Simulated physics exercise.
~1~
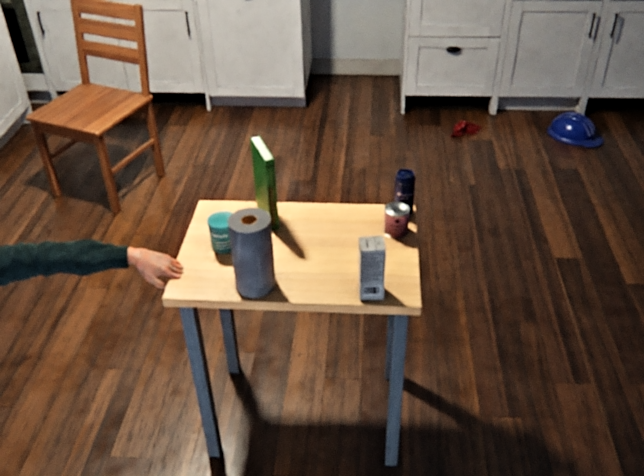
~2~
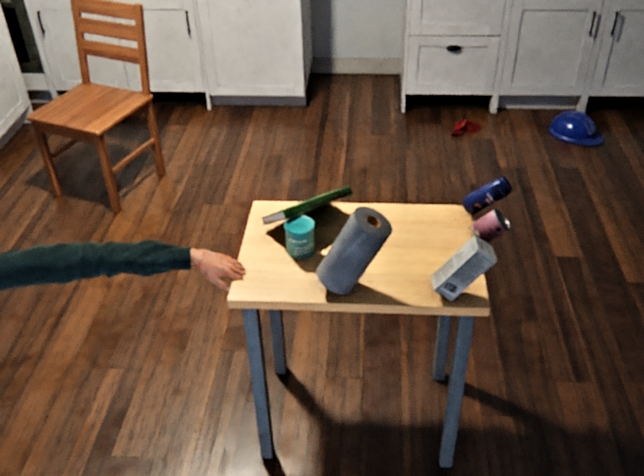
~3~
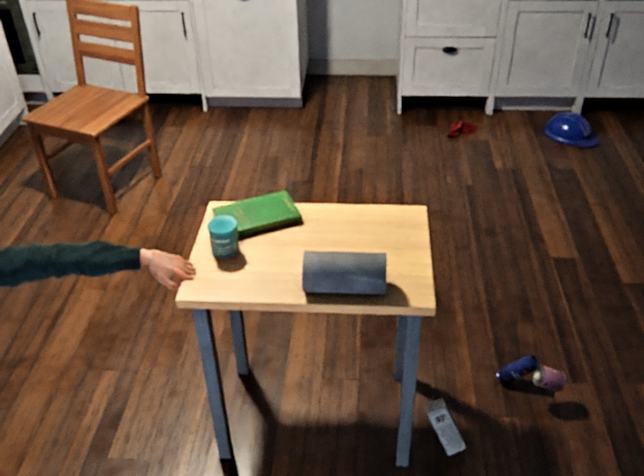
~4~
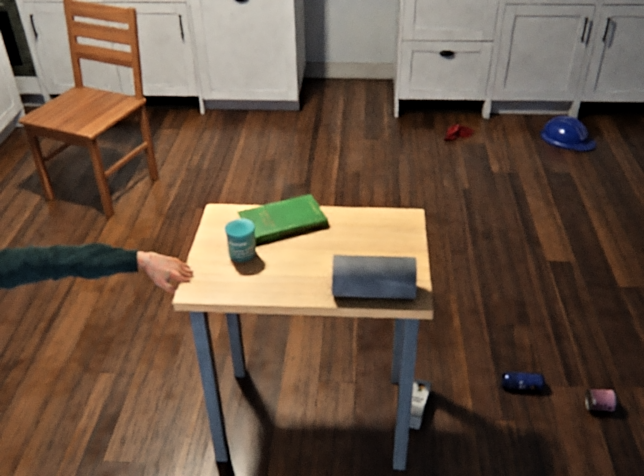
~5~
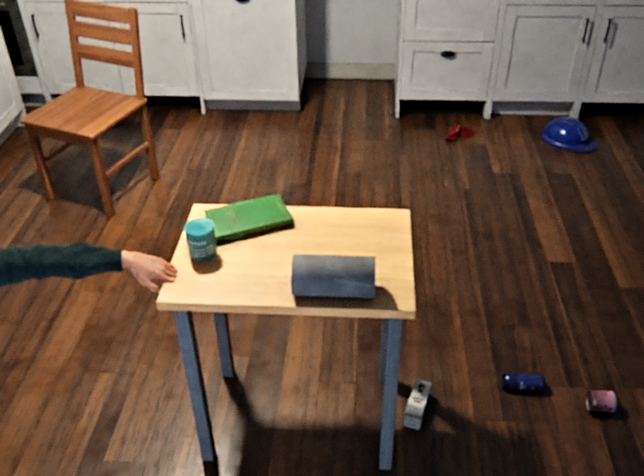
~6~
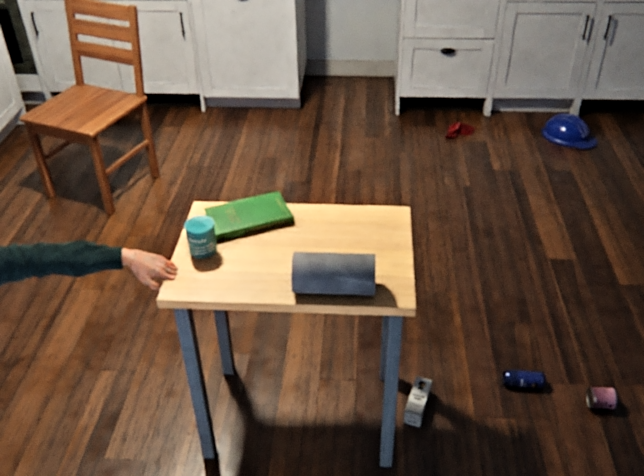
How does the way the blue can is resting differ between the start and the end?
At the start the blue can stands upright on the right side of the table, and at the end it lies on its side on the floor to the right of the table.
